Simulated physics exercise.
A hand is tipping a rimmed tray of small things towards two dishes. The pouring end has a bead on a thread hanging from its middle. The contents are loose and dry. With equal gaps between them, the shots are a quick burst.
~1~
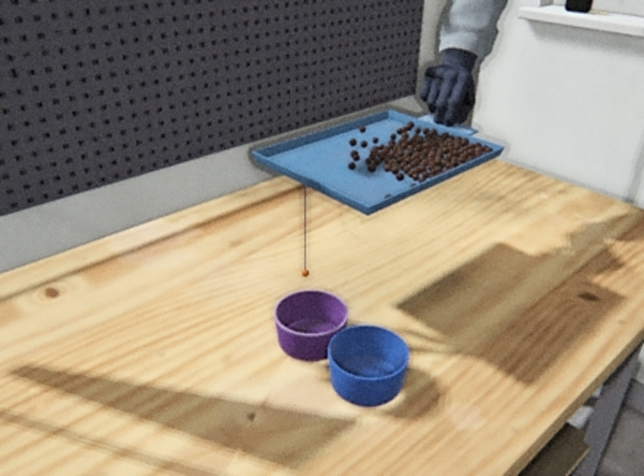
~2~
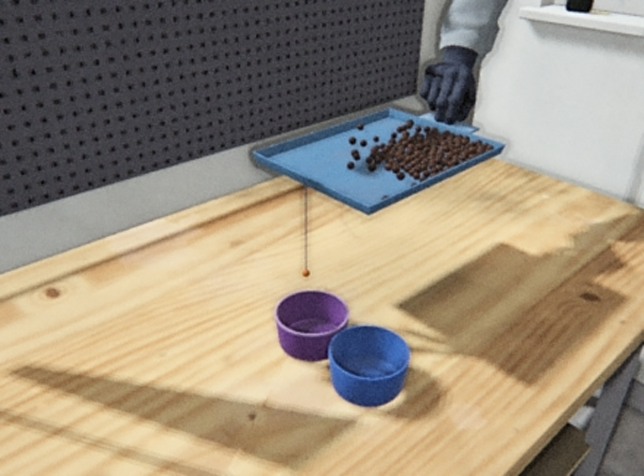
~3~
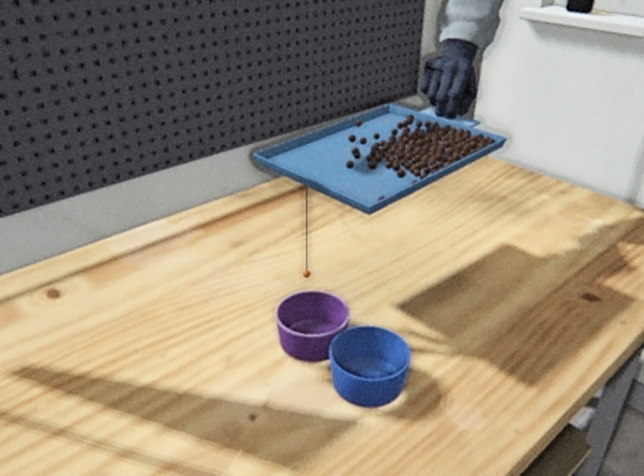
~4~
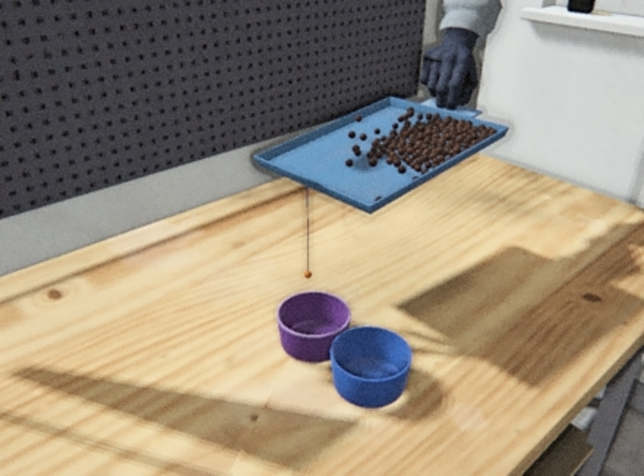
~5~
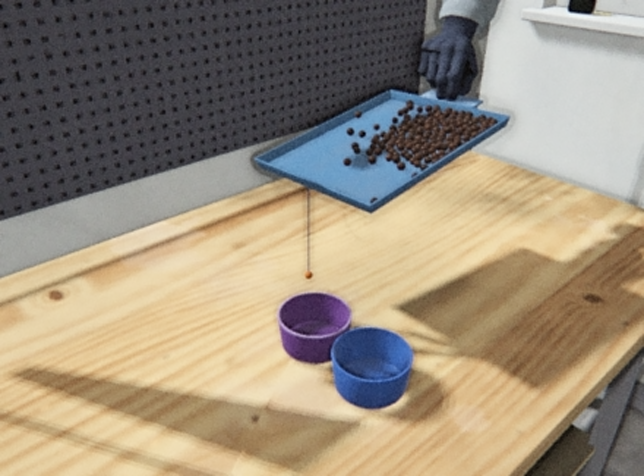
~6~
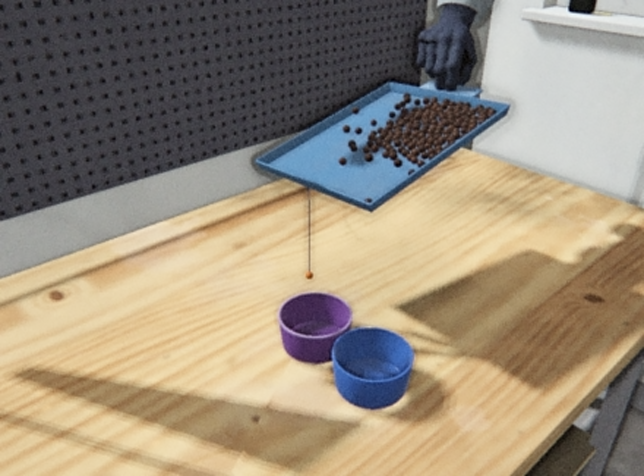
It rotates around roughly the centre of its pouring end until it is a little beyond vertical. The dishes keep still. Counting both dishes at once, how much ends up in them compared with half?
Between them they hold less than half.
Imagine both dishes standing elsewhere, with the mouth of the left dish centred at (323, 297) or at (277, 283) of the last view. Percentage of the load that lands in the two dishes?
Respectively 0 % and 40 %.
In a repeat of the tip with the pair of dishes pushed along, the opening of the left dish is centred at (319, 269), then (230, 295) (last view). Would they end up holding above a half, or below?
Taking the tries in order: A minor share, followed by a minor share.
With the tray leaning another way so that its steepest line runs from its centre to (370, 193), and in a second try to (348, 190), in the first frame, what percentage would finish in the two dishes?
Shares, approx.: 60 %, then 70 %.
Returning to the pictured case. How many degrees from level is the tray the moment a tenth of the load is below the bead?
It has tipped about 45 degrees.
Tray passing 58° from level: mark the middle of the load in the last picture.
Close to (274, 178).
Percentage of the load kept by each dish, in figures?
Left dish 0 per cent; right dish 0 per cent.
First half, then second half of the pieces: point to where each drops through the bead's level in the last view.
At about (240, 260), then at (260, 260).
Shortly afterwards, tray tipped steeply; near half on the tray; only a few in the left dish; near a third outside both; a little in the air.
Next, tray tipped right over; only a few on the tray; only a few in the left dish; all but a few outside both; a little in the air.
Some moments later, tray tipped past a quarter turn; only a few in the right dish; only a few in the left dish; all but a few outside both.
In the end, tray tipped past a quarter turn; only a few in the right dish; only a few in the left dish; all but a few outside both.
